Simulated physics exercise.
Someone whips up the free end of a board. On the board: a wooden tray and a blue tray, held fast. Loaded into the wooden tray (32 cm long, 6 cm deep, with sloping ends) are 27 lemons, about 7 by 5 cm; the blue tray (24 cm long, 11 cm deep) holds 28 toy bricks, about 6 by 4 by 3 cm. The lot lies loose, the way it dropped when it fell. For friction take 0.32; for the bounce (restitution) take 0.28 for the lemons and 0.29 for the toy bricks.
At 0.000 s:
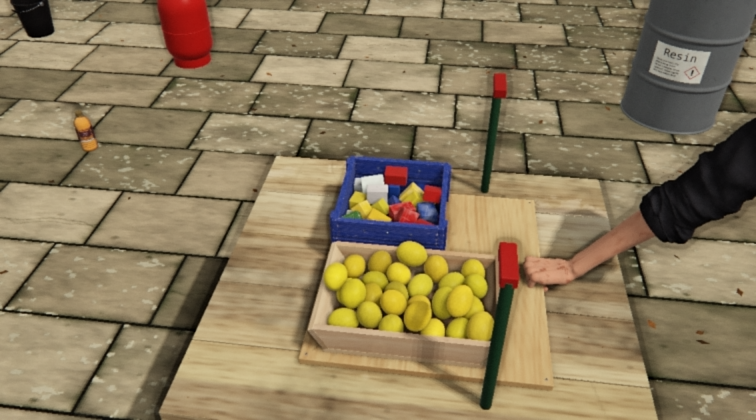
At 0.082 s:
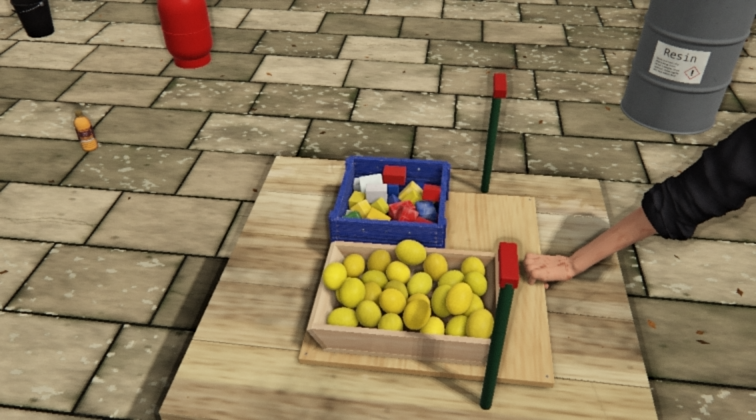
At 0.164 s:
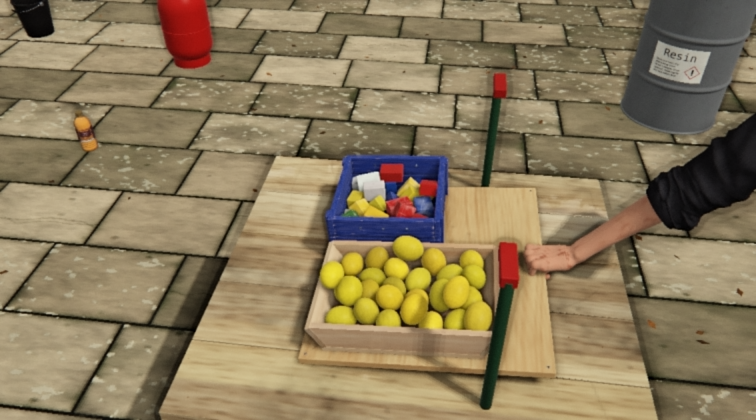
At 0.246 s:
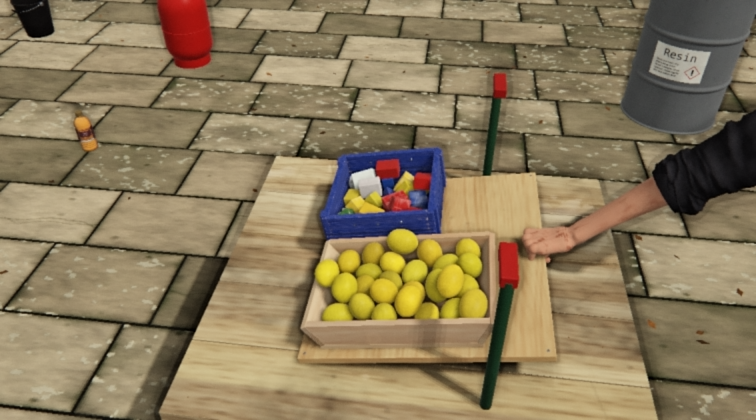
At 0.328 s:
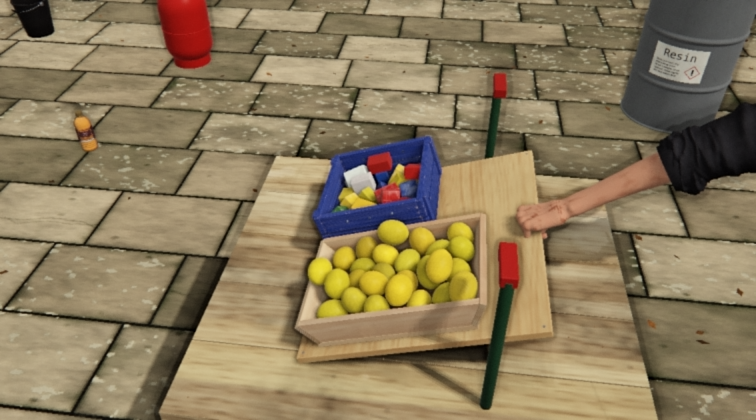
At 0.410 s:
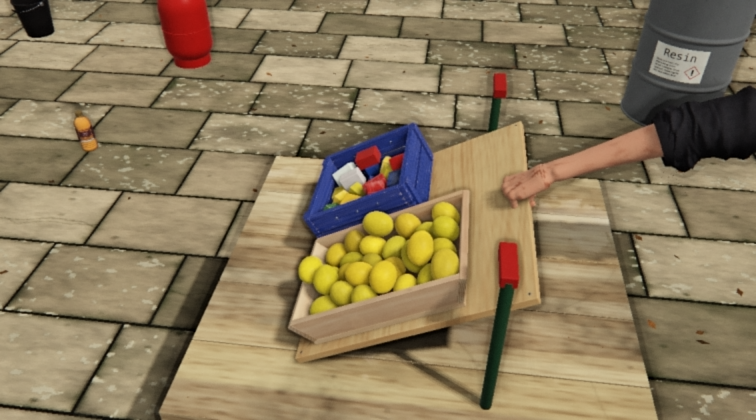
A board carrying a tray of lemons and a blue tray of toy bricks tilts up.
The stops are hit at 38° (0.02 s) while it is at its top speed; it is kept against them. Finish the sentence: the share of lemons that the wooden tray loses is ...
... above one in six.
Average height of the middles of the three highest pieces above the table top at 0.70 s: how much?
Height, averaged: Around 26 cm.
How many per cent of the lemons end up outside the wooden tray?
Roughly 35 percent.
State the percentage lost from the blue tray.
About 0 percent for the blue tray.
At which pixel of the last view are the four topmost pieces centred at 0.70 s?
They are centred near pixel (356, 236).
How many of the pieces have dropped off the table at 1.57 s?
I'd estimate some 3 at that moment.
After 0.47 s, it hits the stops.
After 0.57 s, tilt 38°; 0 of 27 out of the wooden tray and 0 of 28 out of the blue tray.
After 0.70 s, tilt 38°; 1 of 27 out of the wooden tray and 0 of 28 out of the blue tray.
After 0.97 s, tilt 38°; 4 of 27 out of the wooden tray and 0 of 28 out of the blue tray.
Final count (at 1.57 s), 10 of 27 out of the wooden tray and 0 of 28 out of the blue tray. Asked share, 10 of 27, 37 per cent.
